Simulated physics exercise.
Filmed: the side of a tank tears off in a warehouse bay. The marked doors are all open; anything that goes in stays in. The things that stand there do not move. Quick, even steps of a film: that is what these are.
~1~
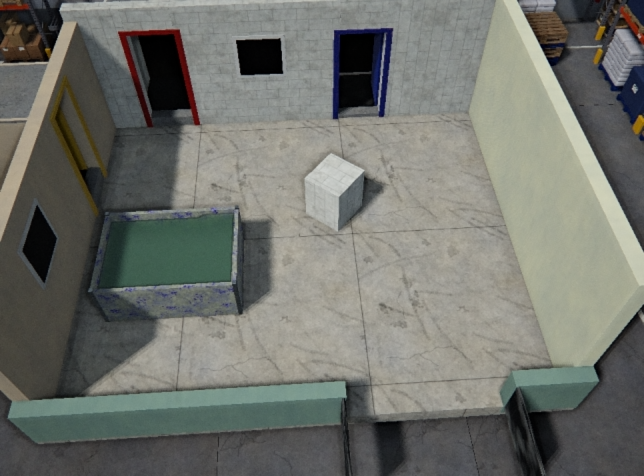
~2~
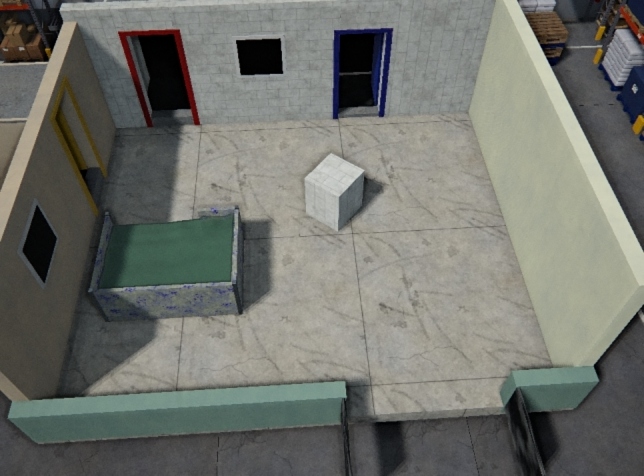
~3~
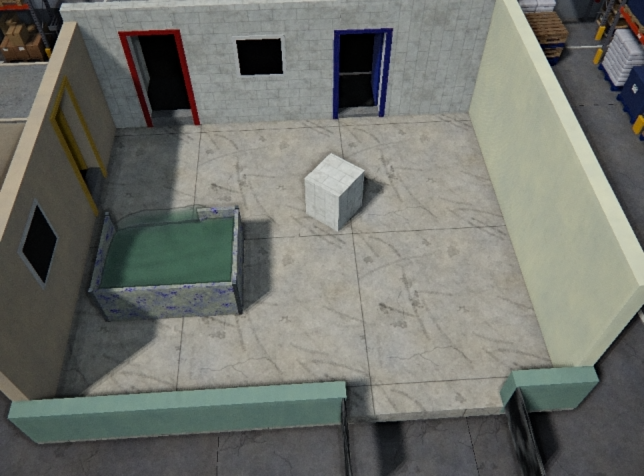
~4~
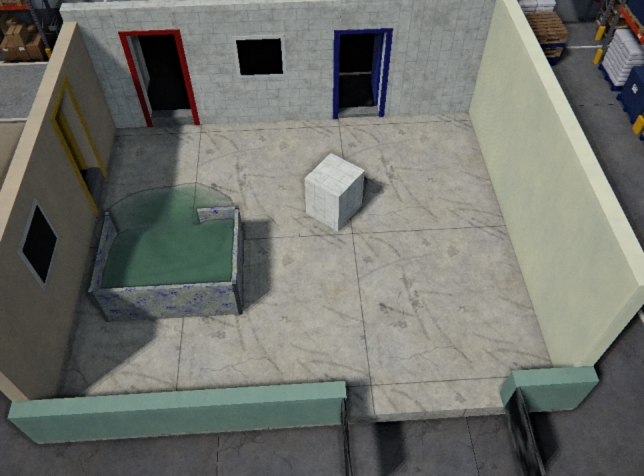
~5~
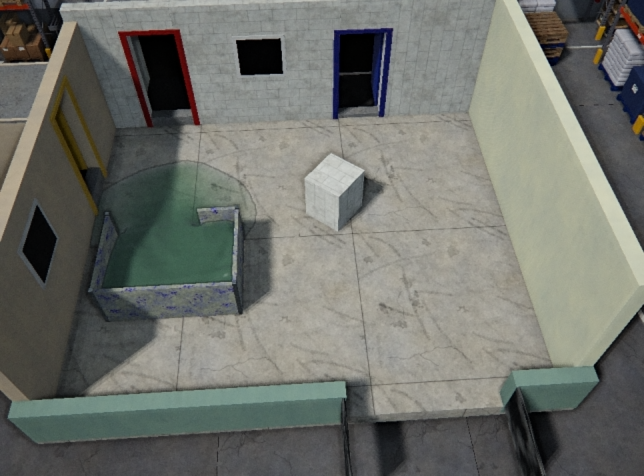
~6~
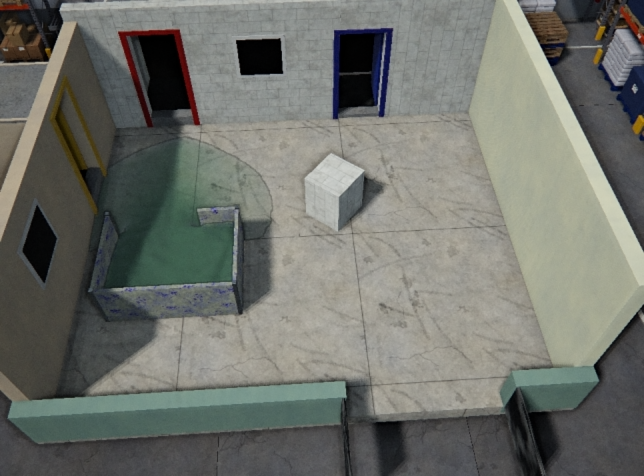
Green water pours from the far side of an open, blue-mottled tank at the left of a walled warehouse bay, seen from a fixed high view. A pale block stands mid-floor on veined grey slabs, with red and blue doorways behind, a yellow one at left and a low teal wall in front. The tank's far side gives way, and a thin, rounded sheet of water spreads backward across the floor while everything else stays still.
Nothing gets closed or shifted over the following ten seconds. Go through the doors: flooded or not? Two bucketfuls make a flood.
In order: The red door will allow in an excess; the blue door will allow in no excess; the yellow door will allow in no excess.
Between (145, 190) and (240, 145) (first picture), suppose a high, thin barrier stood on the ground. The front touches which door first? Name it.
My answer is the yellow one.
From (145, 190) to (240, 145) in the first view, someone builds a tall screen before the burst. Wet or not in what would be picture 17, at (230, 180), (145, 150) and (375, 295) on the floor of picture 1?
Submerged; submerged; untouched.
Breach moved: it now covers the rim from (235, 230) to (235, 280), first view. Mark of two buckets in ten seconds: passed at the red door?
Well, it turns out the red door comes up short.
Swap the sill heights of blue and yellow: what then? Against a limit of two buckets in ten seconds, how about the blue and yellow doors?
Blue: Admits less; yellow: Admits more.
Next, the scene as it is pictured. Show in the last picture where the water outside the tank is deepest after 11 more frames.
About at (129, 150).
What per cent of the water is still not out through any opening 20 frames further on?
Estimate: Close to 94 %.
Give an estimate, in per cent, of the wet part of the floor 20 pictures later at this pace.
Roughly 40 per cent.
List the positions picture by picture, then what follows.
The open tank at (169, 250) is whole and still, in the first picture.
The front is at a hidden place, out from the gap on the open tank's far side, in the second picture.
The front is at a hidden place, out from the gap on the open tank's far side, in the third picture.
Water pours out on the open tank's far side and has run to (197, 187), in the fourth picture.
The front is at (188, 164), out from the gap on the open tank's far side, in the fifth picture.
The front is at (187, 140), out from the gap on the open tank's far side, in the sixth picture.
A moment on, water covers 25 % of the floor; the red door over two buckets in, the blue door not reached, the yellow door wet at the sill, nothing in.
Next, water covers 25 % of the floor; the red door far over two buckets in, the blue door wet at the sill, nothing in, the yellow door wet at the sill, nothing in.
Then, water covers 40 % of the floor; the red door far over two buckets in, the blue door wet at the sill, nothing in, the yellow door wet at the sill, nothing in.
Later, water covers 65 % of the floor; the red door far over two buckets in, the blue door wet at the sill, nothing in, the yellow door wet at the sill, nothing in.
In the end, water covers 95 % of the floor; the red door far over two buckets in, the blue door wet at the sill, nothing in, the yellow door wet at the sill, nothing in.
